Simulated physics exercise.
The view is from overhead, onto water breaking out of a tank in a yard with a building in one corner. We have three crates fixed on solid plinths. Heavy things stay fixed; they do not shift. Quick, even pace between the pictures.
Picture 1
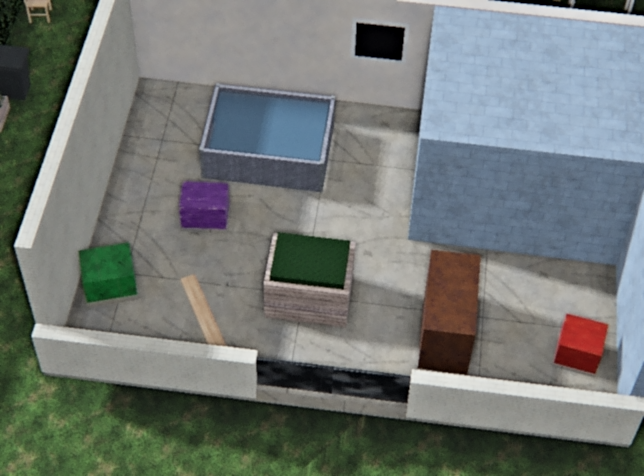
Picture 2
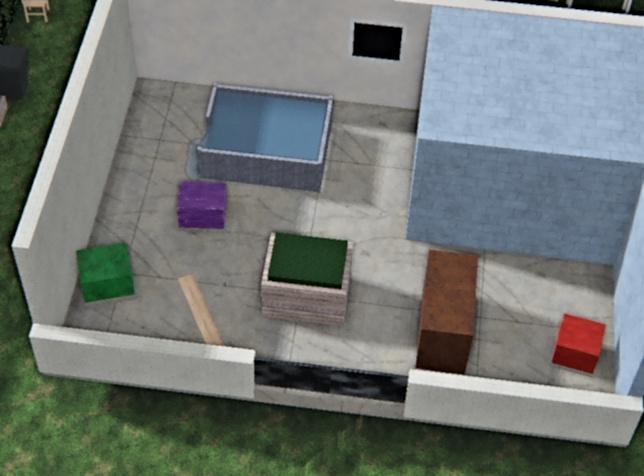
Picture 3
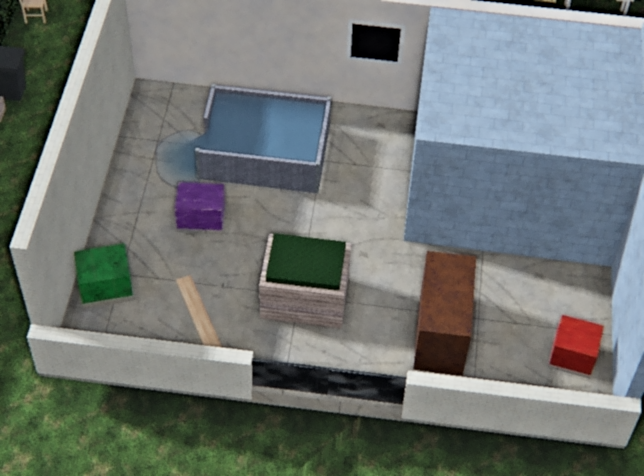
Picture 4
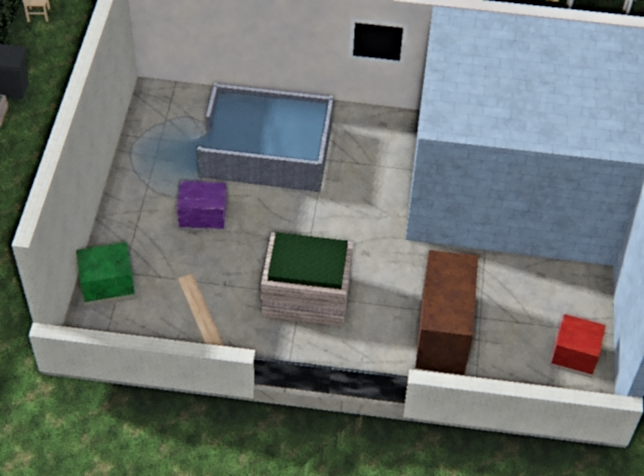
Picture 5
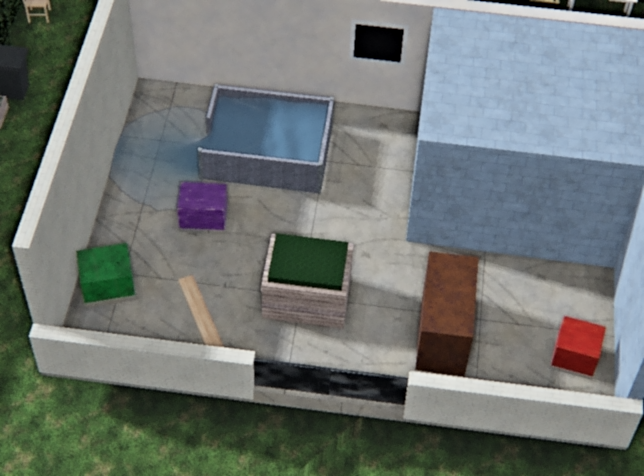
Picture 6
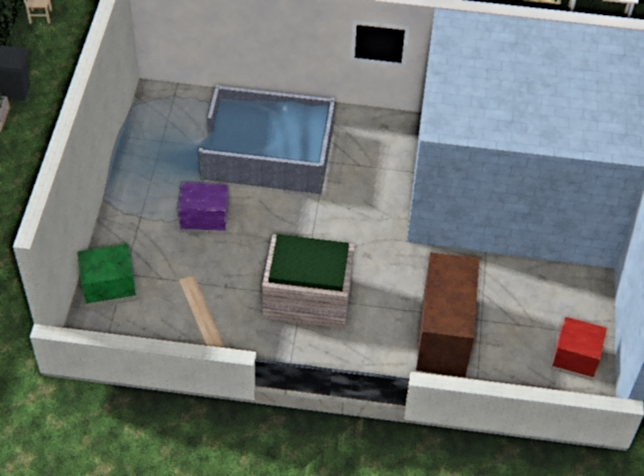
At the start, a rectangular tank of still blue water stands against the back wall of a walled yard, with scattered coloured blocks nearby. Water breaks out of the tank's left side and fans across the paving behind the purple block, then spreads to the left wall and along it.
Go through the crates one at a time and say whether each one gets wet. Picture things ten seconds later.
Outcome: The green crate is affected by the water; the red crate is unaffected by the water; the purple crate is unaffected by the water.
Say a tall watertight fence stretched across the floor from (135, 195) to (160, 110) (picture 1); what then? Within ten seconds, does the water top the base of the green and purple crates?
Green crate takes water, purple crate ends up wet.
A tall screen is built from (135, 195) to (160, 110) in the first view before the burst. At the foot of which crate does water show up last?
It's the red crate.
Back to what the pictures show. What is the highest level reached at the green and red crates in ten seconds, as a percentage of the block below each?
Close to 300 per cent, and close to 50 per cent, in that order.
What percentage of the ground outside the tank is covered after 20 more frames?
Estimated share: Around 40 %.
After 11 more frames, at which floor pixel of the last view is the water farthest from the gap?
My pick would be pixel (57, 351).
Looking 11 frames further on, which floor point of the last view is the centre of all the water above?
At roughly (211, 162).
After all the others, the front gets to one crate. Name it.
The red-painted one.
A moment on, water covers 15 % of the floor; the green crate water round its plinth, the red crate not reached, the purple crate water round its plinth.
Next, water covers 20 % of the floor; the green crate water round its plinth, the red crate not reached, the purple crate water round its plinth.
Then, water covers 40 % of the floor; the green crate water round its plinth, the red crate not reached, the purple crate water round its plinth.
Later, water covers 65 % of the floor; the green crate water round its plinth, the red crate not reached, the purple crate water round its plinth.
In the end, water covers 90 % of the floor; the green crate was topped, the red crate stayed above the water, the purple crate stayed above the water.
